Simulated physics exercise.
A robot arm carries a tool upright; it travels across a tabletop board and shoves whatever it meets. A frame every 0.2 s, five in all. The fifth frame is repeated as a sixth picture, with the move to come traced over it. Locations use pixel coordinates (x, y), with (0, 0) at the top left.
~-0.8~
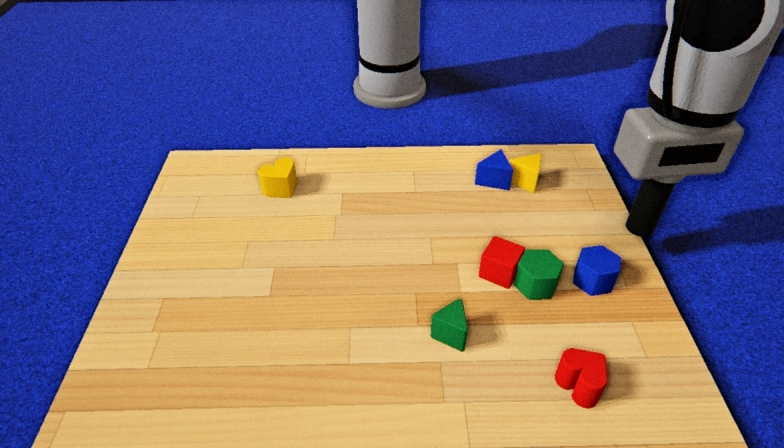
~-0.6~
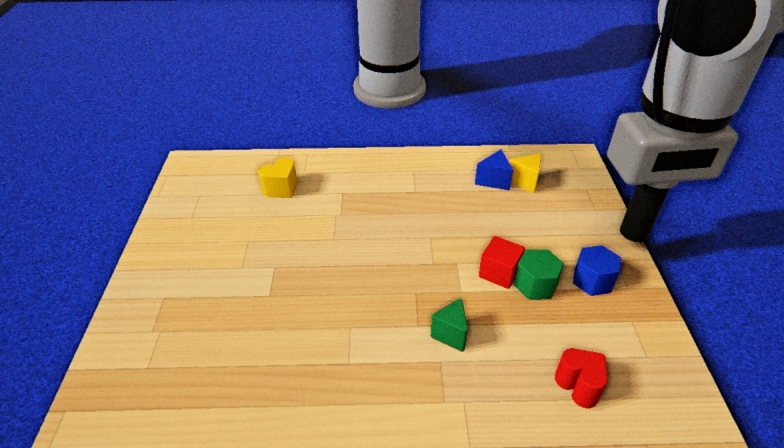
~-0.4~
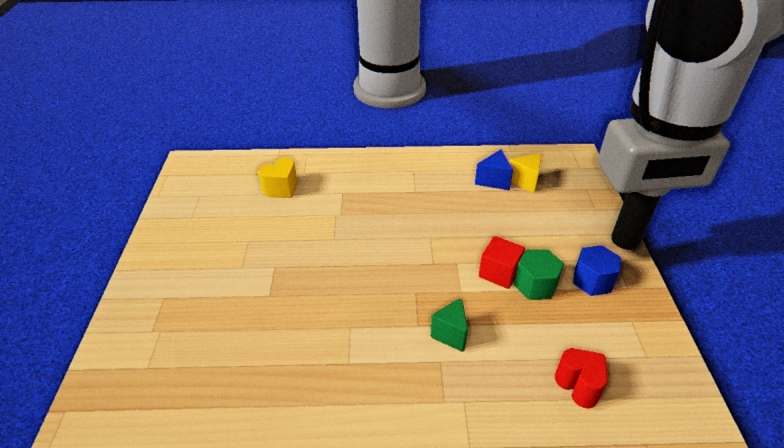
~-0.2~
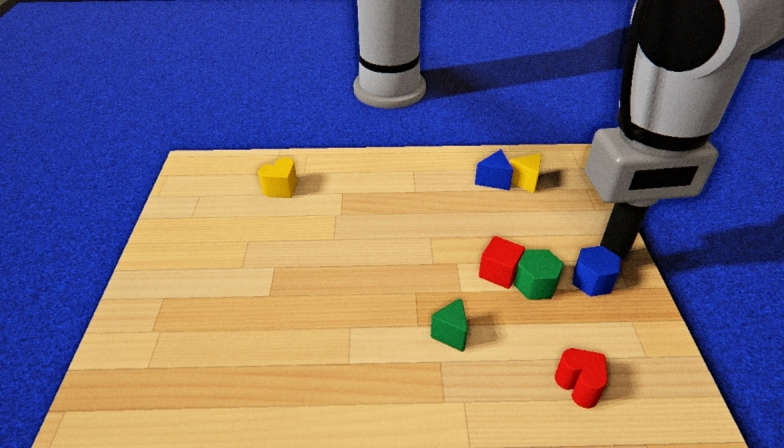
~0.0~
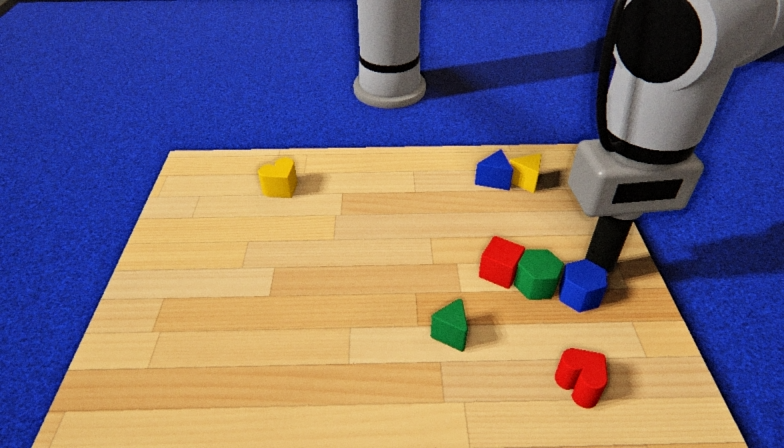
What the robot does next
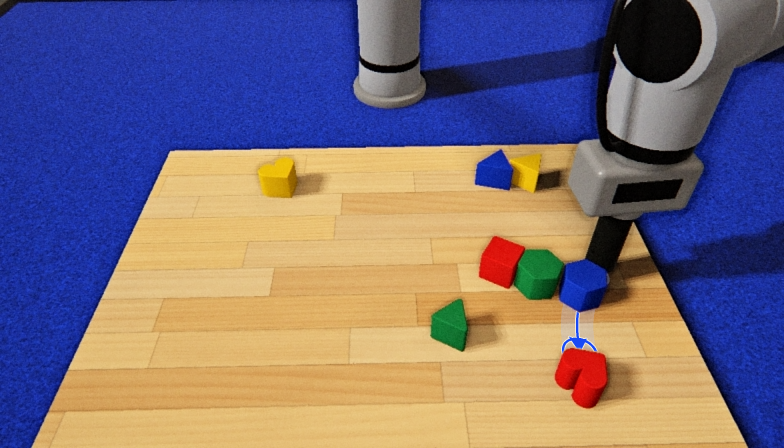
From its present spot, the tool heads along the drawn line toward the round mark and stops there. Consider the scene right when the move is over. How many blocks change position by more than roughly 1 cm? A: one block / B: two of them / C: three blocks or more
My pick is A.
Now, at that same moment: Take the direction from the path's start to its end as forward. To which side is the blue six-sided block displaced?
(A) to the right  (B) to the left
A.
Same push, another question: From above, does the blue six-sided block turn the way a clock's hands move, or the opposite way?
Verdict: Clockwise.
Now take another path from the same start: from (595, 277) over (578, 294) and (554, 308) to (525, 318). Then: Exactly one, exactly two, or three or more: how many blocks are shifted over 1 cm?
Looking at the path, I think three or more of the blocks end up more than 1 cm away.
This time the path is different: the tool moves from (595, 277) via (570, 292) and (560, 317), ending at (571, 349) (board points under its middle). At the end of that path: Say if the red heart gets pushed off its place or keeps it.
It will end up elsewhere.
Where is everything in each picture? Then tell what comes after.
In the first picture, tip of the tool at (640, 228), middles of tops, green six-sided block at (541, 263), blue six-sided block at (601, 259), red heart at (588, 365).
In the second picture, tool at (634, 233), nothing pushed.
In the third picture, tool at (625, 240), nothing pushed.
In the fourth picture, tool at (614, 250), nothing pushed.
In the fifth picture, tool at (600, 263), green six-sided block at (541, 263), blue six-sided block at (587, 274), red heart at (588, 365).
The line goes from (595, 277) via (582, 297) and (577, 323), ending at (580, 352).
The first path, step by step. One third of the way, tool at (587, 285); green six-sided block at (539, 264); blue six-sided block at (571, 297).
Two thirds of the way, tool at (582, 311); green six-sided block at (539, 264); blue six-sided block at (558, 320), turned 25° clockwise.
At the end, tool at (585, 339); green six-sided block at (539, 264); blue six-sided block at (550, 334), turned 50° clockwise; red heart unmoved.
